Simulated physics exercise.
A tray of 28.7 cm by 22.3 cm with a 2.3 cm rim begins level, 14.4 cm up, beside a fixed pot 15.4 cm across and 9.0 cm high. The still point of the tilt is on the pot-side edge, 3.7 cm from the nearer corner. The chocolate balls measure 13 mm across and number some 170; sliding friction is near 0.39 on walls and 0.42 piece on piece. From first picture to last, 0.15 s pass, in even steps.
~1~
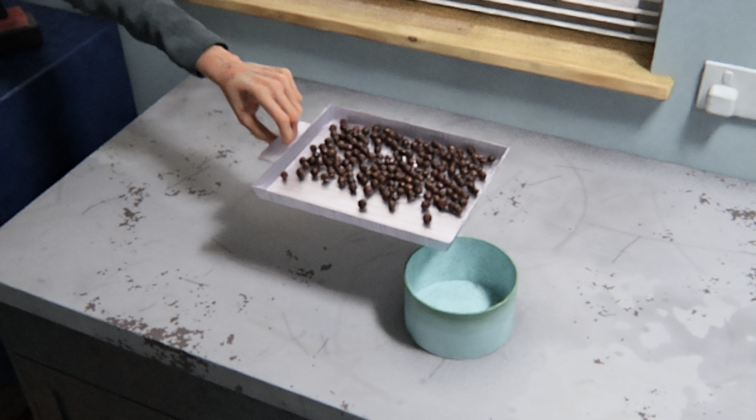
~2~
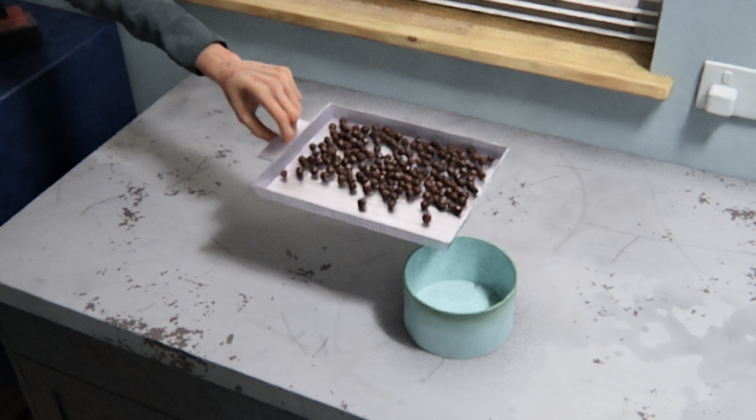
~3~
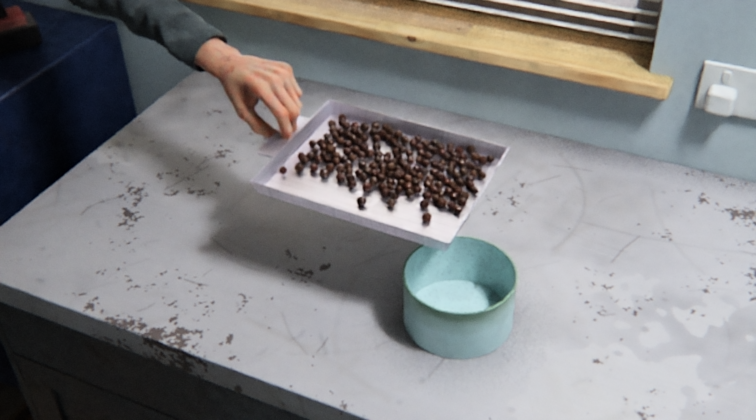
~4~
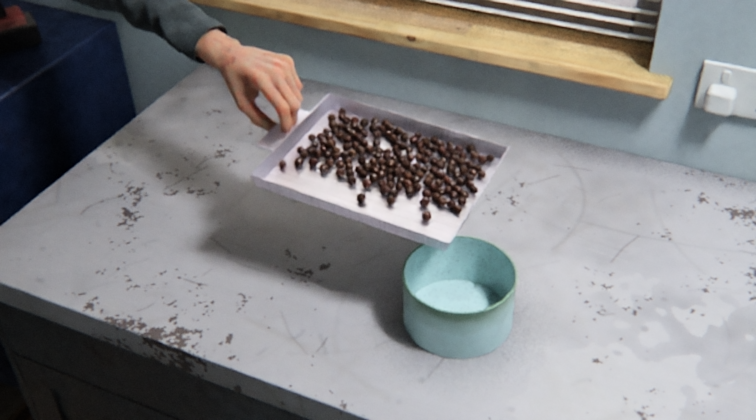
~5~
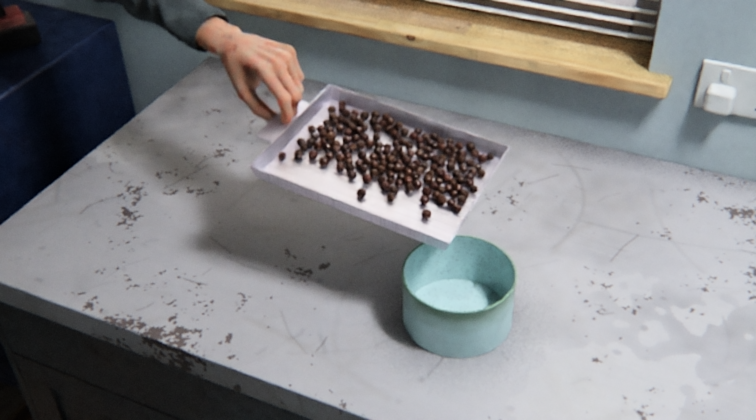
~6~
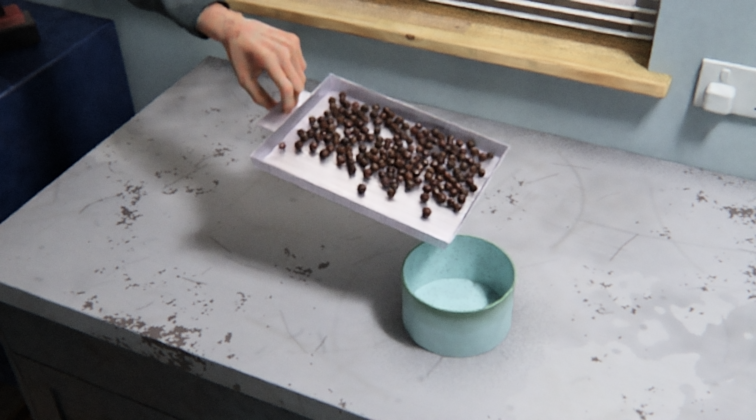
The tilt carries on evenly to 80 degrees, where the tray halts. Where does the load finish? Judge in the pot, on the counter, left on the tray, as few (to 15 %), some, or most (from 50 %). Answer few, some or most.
In the pot: Some; on the counter: Most; left on the tray: Few.
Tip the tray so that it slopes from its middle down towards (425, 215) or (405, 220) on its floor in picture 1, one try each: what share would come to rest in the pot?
Some 80 and 70 per cent.
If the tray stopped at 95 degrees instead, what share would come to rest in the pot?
It would be near 40 per cent.
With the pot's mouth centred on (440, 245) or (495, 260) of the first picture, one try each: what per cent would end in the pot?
About 0 and 60 per cent.
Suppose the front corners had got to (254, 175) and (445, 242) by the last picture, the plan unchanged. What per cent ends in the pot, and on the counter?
Pot 60, counter 40.
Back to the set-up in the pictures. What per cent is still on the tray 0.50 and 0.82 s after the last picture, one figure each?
About 95, 20.
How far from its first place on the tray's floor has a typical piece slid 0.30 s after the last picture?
Roughly 5 cm.
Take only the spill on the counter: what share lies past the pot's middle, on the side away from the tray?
Some 90 per cent.
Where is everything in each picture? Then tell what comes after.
The first frame shows tray tilt 0 degrees, front corners at (258, 185) and (447, 238); middle of the pieces at (395, 165); pot at (461, 273).
The second frame shows tray tilt 0 degrees, front corners at (258, 183) and (446, 238); middle of the pieces at (394, 164).
The third frame shows tray tilt 2 degrees, front corners at (257, 180) and (446, 238); middle of the pieces at (394, 162).
The fourth frame shows tray tilt 4 degrees, front corners at (257, 174) and (447, 238), lowest corner right front; middle of the pieces at (394, 159).
The fifth frame shows tray tilt 7 degrees, front corners at (257, 165) and (447, 238), lowest corner right front; middle of the pieces at (394, 154).
The sixth frame shows tray tilt 10 degrees, front corners at (257, 155) and (447, 237), lowest corner right front; middle of the pieces at (395, 149); pot at (459, 271).
Then, 0.30 s after the last picture, tilt 45 degrees; the tray holds 100 %, the pot 0 %.
Then, 0.50 s after the last picture, tilt 67 degrees; the tray holds 95 %, the pot 0 %.
Then, 0.82 s after the last picture, tilt 80 degrees; the tray holds 20 %, the pot 25 %.
In the end, pot 40 %, counter 60 %, tray 0 %.
